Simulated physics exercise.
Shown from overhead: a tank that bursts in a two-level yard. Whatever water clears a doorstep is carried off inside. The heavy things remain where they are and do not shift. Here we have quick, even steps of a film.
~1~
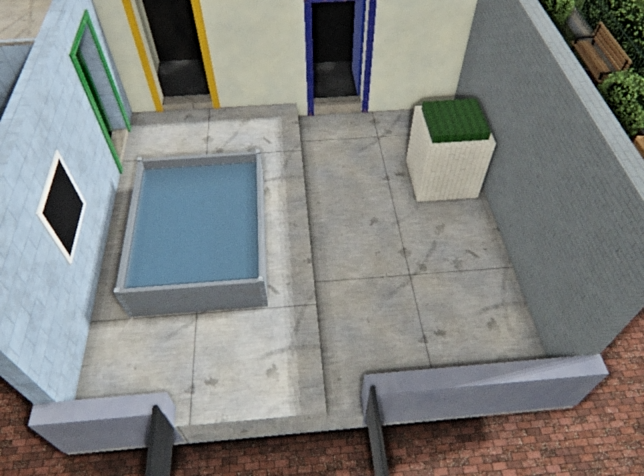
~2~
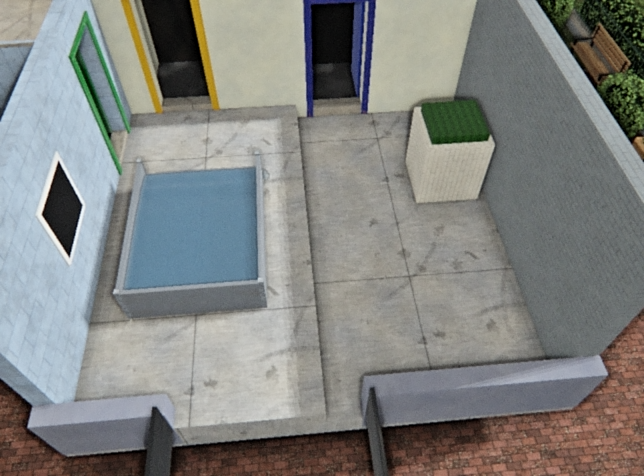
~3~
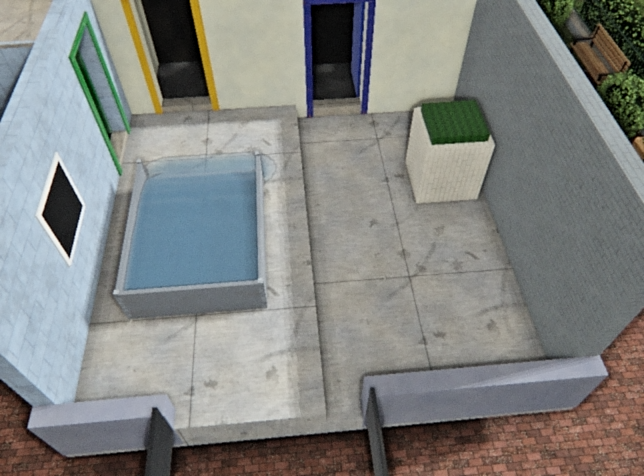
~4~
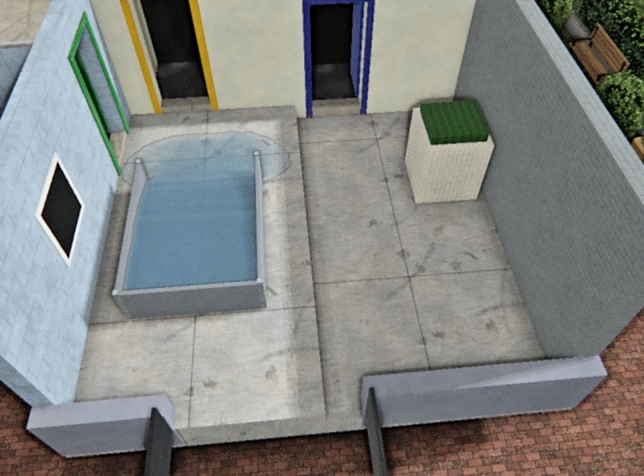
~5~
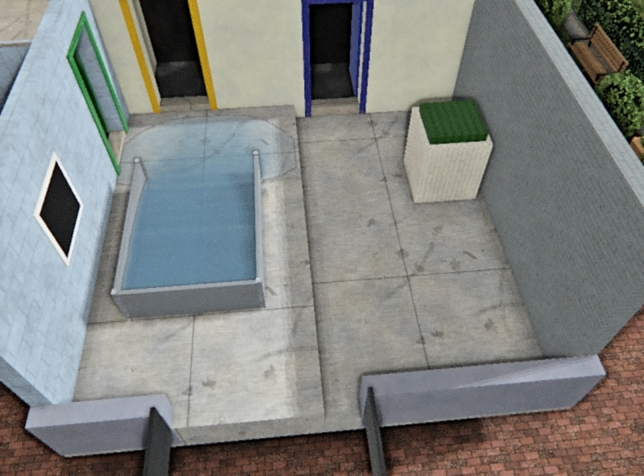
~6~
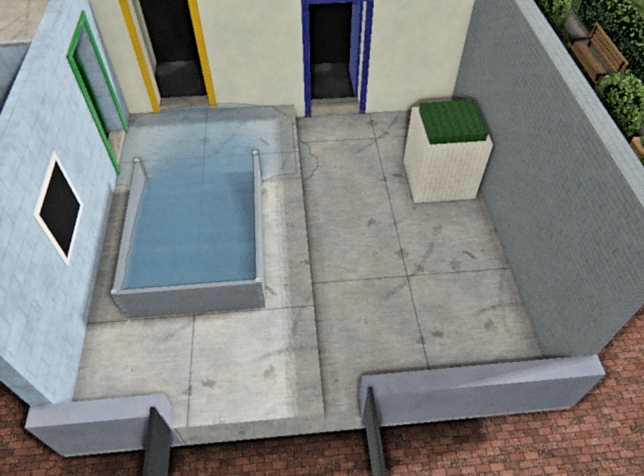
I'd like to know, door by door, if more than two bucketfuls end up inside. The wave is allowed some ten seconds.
Here it is: The blue door lets in two bucketfuls or fewer, the yellow door lets in more than two bucketfuls, the green door lets in more than two bucketfuls.
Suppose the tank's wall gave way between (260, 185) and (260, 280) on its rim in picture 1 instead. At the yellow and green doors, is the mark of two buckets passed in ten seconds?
Outcome: Yellow door remains short; green door remains short.
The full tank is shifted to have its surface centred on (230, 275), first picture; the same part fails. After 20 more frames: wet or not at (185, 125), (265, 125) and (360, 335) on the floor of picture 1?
The three spots read swamped, swamped, left dry.
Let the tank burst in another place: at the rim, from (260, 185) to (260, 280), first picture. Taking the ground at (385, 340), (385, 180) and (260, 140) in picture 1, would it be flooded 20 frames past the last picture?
First soaked through, second soaked through, third kept bare.
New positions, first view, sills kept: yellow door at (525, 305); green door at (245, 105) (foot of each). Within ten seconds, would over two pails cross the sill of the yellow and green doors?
Well, the yellow door comes up short, and the green door tops the limit too.
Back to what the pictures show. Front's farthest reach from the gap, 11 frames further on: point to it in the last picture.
Farthest reach: (435, 112).
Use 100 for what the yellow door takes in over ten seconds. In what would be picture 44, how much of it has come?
Around 100 percent.
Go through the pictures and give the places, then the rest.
Still water in the tank at (196, 218), in the first frame.
Water pours out on the tank's far side and has run to a hidden place, in the second frame.
Water pours out on the tank's far side and has run to a hidden place, in the third frame.
The front is at (267, 141), out from the gap on the tank's far side, in the fourth frame.
Water pours out on the tank's far side and has run to (248, 119), in the fifth frame.
The front is at (154, 113), out from the gap on the tank's far side, in the sixth frame.
A moment on, water covers 20 % of the floor; the blue door wet at the sill, nothing in, the yellow door over two buckets in, the green door wet at the sill, nothing in.
Next, water covers 25 % of the floor; the blue door wet at the sill, nothing in, the yellow door far over two buckets in, the green door under two buckets in.
Then, water covers 40 % of the floor; the blue door wet at the sill, nothing in, the yellow door far over two buckets in, the green door over two buckets in.
Later, water covers 65 % of the floor; the blue door wet at the sill, nothing in, the yellow door far over two buckets in, the green door far over two buckets in.
In the end, water covers 85 % of the floor; the blue door wet at the sill, nothing in, the yellow door far over two buckets in, the green door far over two buckets in.
